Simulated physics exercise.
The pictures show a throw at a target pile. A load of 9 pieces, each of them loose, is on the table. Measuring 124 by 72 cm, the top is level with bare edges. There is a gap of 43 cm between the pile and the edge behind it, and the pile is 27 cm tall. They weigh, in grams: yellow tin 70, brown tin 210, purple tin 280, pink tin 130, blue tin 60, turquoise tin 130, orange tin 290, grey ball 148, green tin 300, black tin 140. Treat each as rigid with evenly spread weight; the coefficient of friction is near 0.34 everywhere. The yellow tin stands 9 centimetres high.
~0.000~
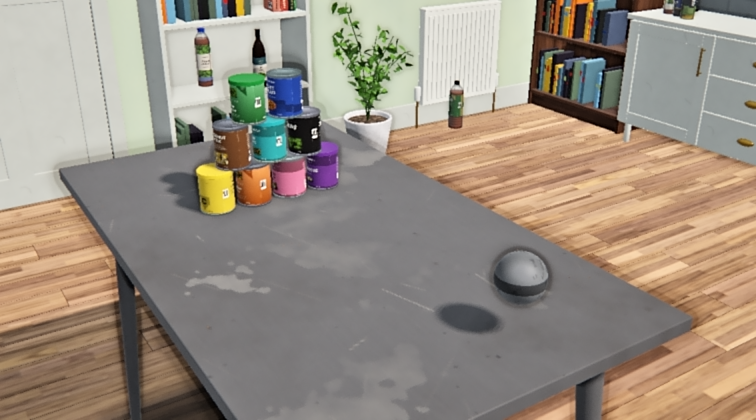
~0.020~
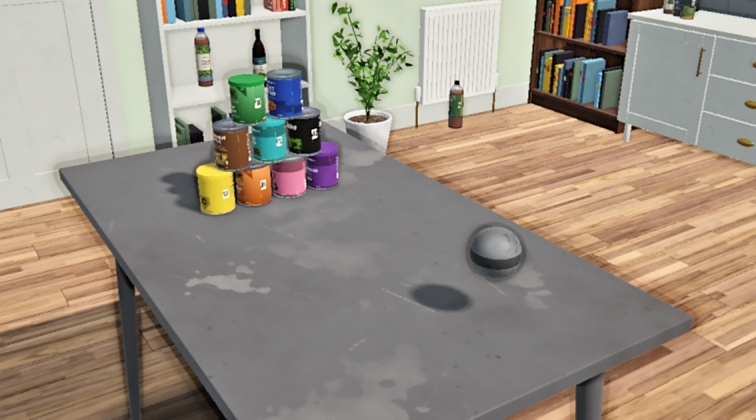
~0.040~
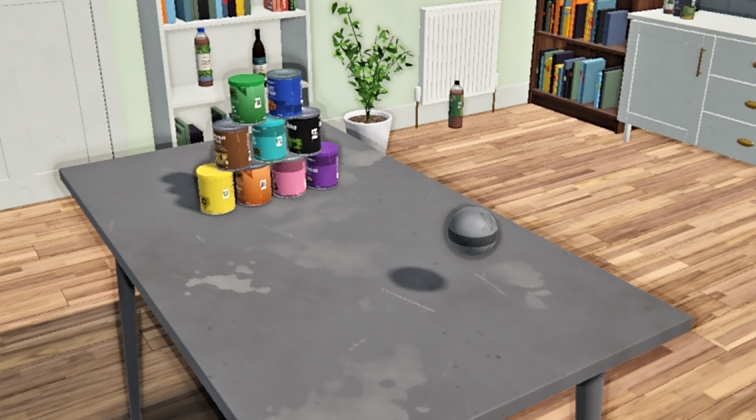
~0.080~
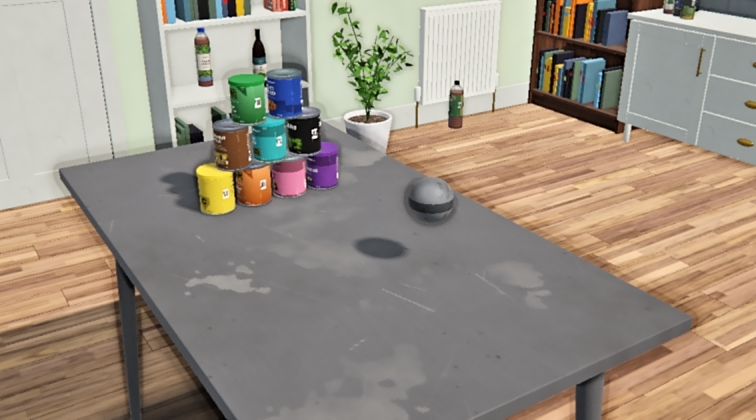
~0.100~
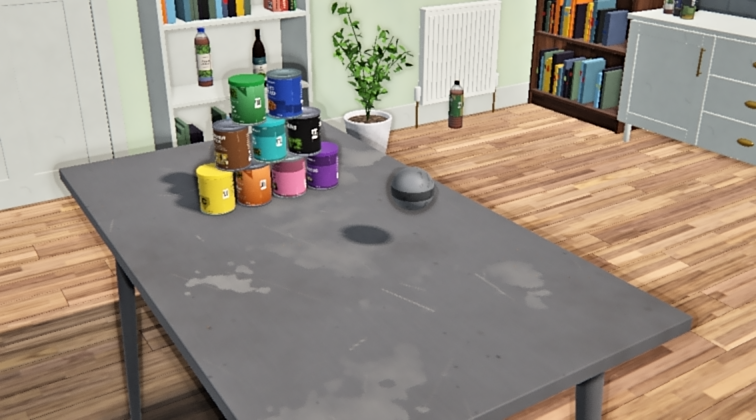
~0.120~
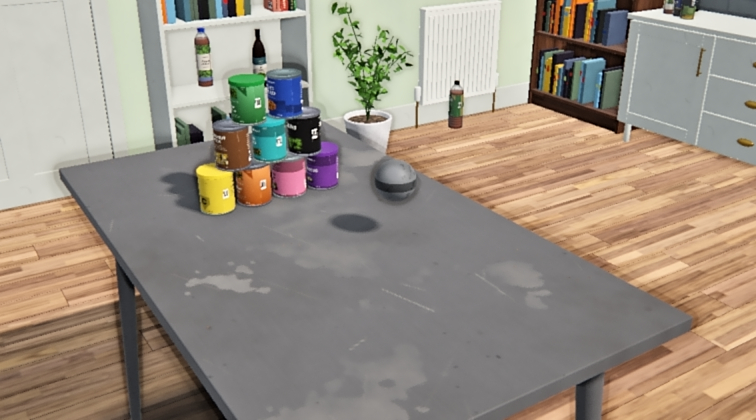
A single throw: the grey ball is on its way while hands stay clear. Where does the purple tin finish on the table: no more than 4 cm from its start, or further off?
The purple tin finishes further off.
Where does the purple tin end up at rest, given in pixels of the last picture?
It settles at around (286, 148).
By 0.22 s, grey ball near (345, 172); purple tin 3 cm from its spot near (315, 163).
By 0.32 s, grey ball near (350, 162); purple tin 10 cm from its spot near (296, 153).
When it is over (1.0 s), not toppled but over 4 cm from the start, purple tin; the other 8 within 4 cm of the start. End places, in pixels of the last picture, purple tin near (285, 148).
